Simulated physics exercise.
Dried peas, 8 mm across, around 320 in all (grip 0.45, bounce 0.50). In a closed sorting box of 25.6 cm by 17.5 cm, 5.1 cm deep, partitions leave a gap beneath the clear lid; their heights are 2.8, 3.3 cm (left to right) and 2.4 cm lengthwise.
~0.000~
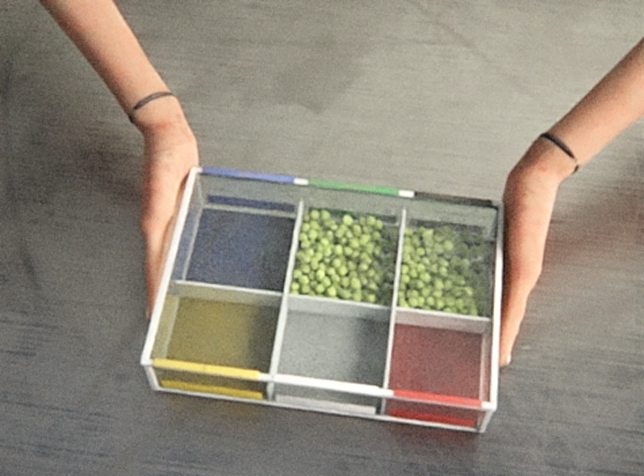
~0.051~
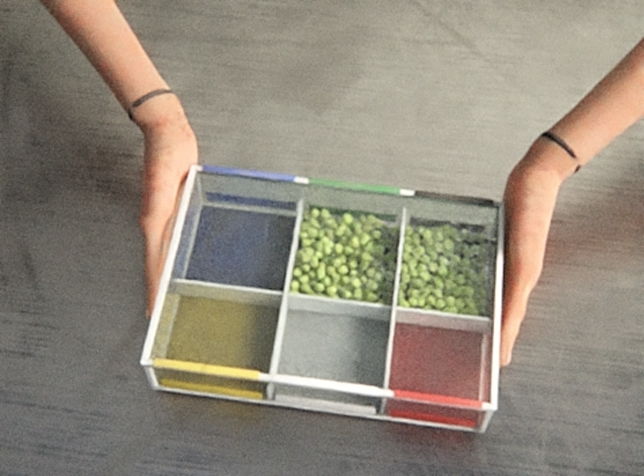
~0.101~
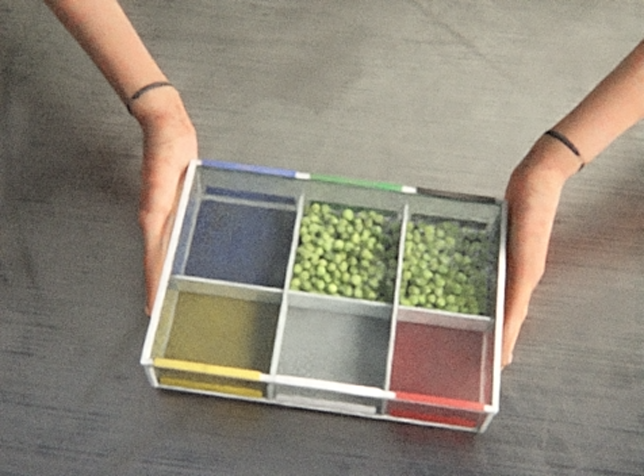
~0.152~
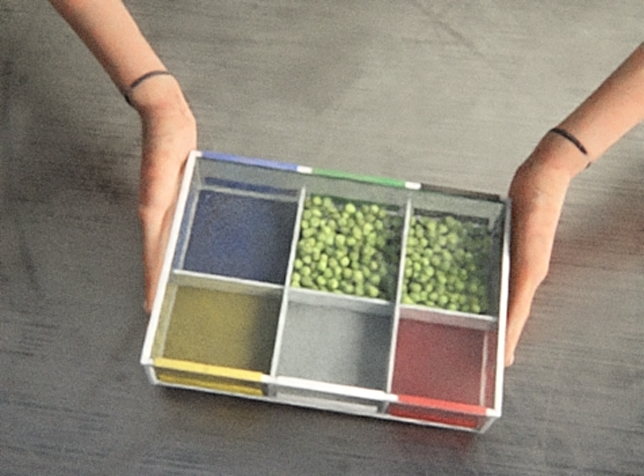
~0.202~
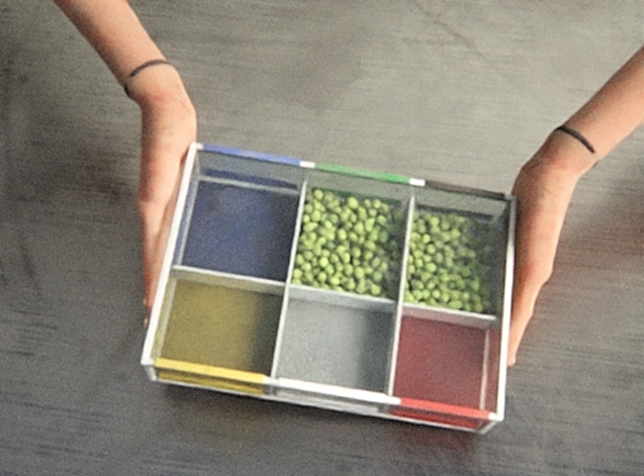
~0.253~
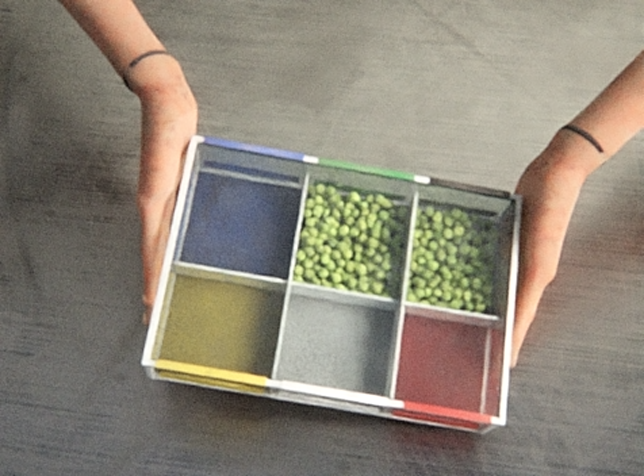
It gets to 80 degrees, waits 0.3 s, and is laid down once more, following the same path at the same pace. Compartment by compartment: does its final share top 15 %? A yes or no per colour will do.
Red compartment: Yes. Blue compartment: No. Green compartment: Yes. Yellow compartment: No. White compartment: No. Black compartment: Yes.
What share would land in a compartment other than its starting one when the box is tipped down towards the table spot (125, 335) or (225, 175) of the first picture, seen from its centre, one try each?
I'd put it at about 45 per cent for the first tilt and about 30 per cent for the second.
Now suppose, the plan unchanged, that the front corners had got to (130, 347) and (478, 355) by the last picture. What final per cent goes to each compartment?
Red 0, blue 40, green 30, yellow 0, white 0, black 30.
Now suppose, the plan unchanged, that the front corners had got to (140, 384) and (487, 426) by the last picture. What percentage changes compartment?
Then around 60 percent would end up out of place.
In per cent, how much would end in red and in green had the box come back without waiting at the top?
You'd end up with red at 30 per cent and green at 25 per cent.
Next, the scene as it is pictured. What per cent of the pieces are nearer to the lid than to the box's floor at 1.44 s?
Share: Approx. 30 %.
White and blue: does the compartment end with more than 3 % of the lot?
With white that holds, while with blue that fails.
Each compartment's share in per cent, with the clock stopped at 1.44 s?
Red 20; blue 0; green 35; yellow 0; white 10; black 35.
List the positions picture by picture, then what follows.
The first picture shows box tilt 0 degrees, front corners at (148, 360) and (490, 404); green 55 %, black 45 %.
The second picture shows box tilt 1 degrees, front corners at (148, 360) and (490, 405).
The third picture shows box tilt 3 degrees, front corners at (148, 360) and (492, 407).
The fourth picture shows box tilt 6 degrees, front corners at (148, 359) and (494, 411), lowest corner right front.
The fifth picture shows box tilt 10 degrees, front corners at (148, 359) and (496, 415), lowest corner right front.
The sixth picture shows box tilt 13 degrees, front corners at (149, 360) and (499, 419), lowest corner right front; green 55 %, black 45 %. The box's pace is about 70 degrees a second.
After 1.44 s, tilt 80 degrees; red 20 %, green 35 %, white 10 %, black 35 %.
After 2.23 s, tilt 41 degrees; red 40 %, green 20 %, white 10 %, black 30 %.
Then, at 3.04 s, tilt 0 degrees; red 40 %, green 20 %, white 10 %, black 30 %.
At rest (3.5 s), red 40 %, blue 0 %, green 20 %, yellow 0 %, white 10 %, black 30 %.
